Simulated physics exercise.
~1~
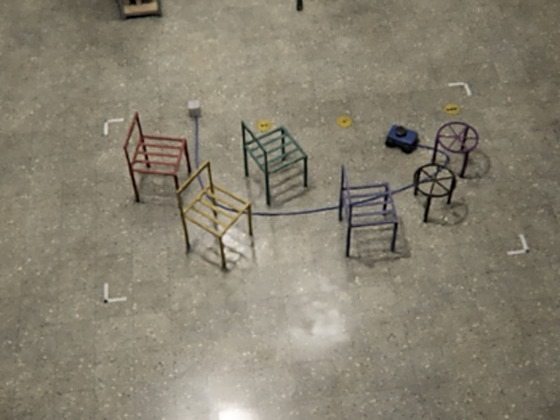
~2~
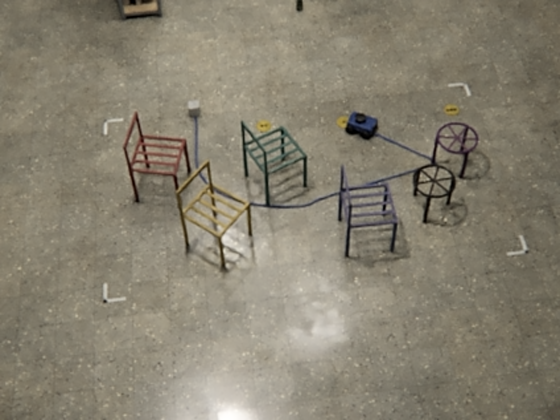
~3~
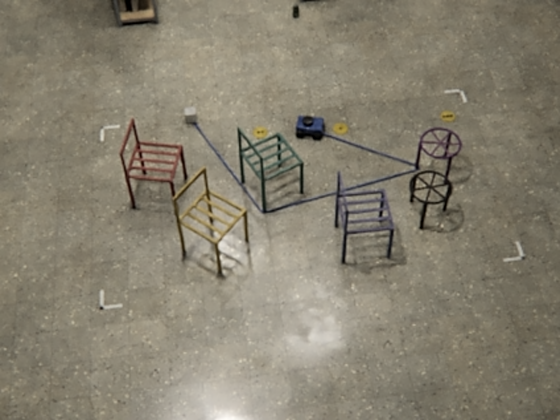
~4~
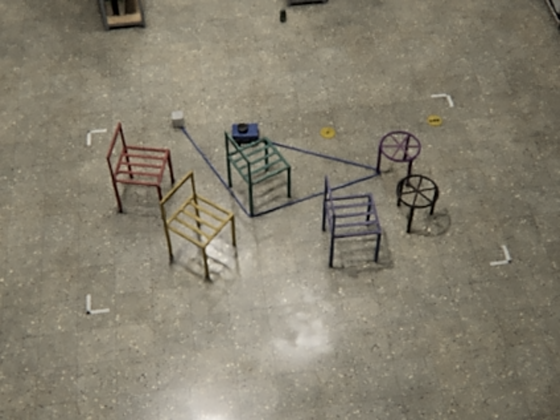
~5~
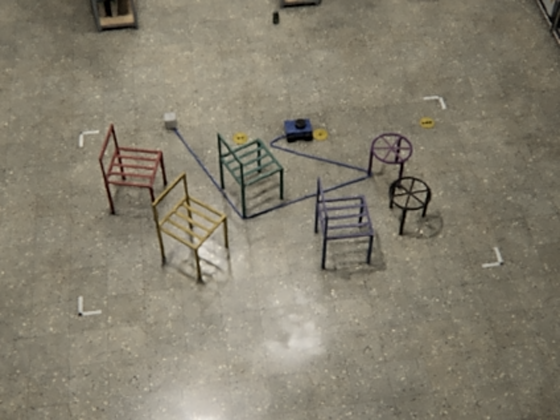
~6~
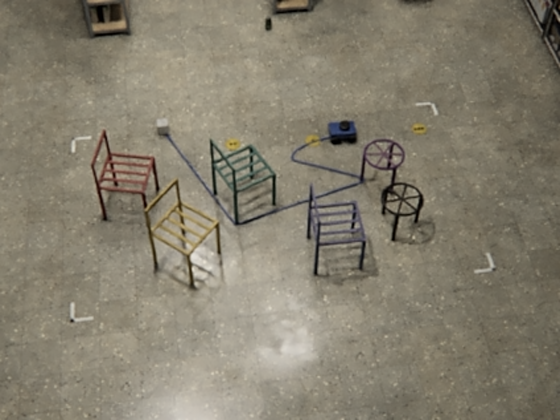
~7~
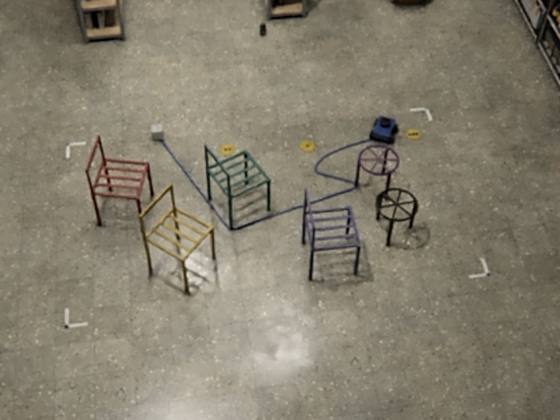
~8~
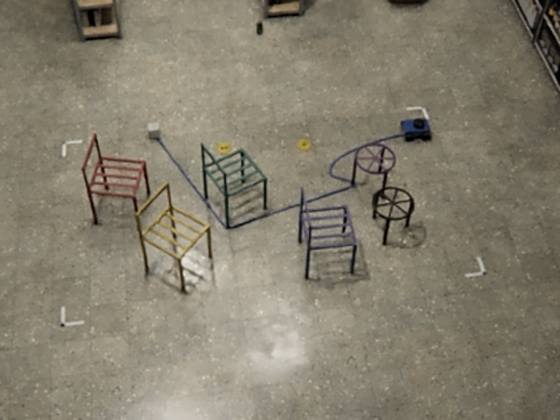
A small blue cart tows a lead left past chairs, shifting the purple stool, then returns right.
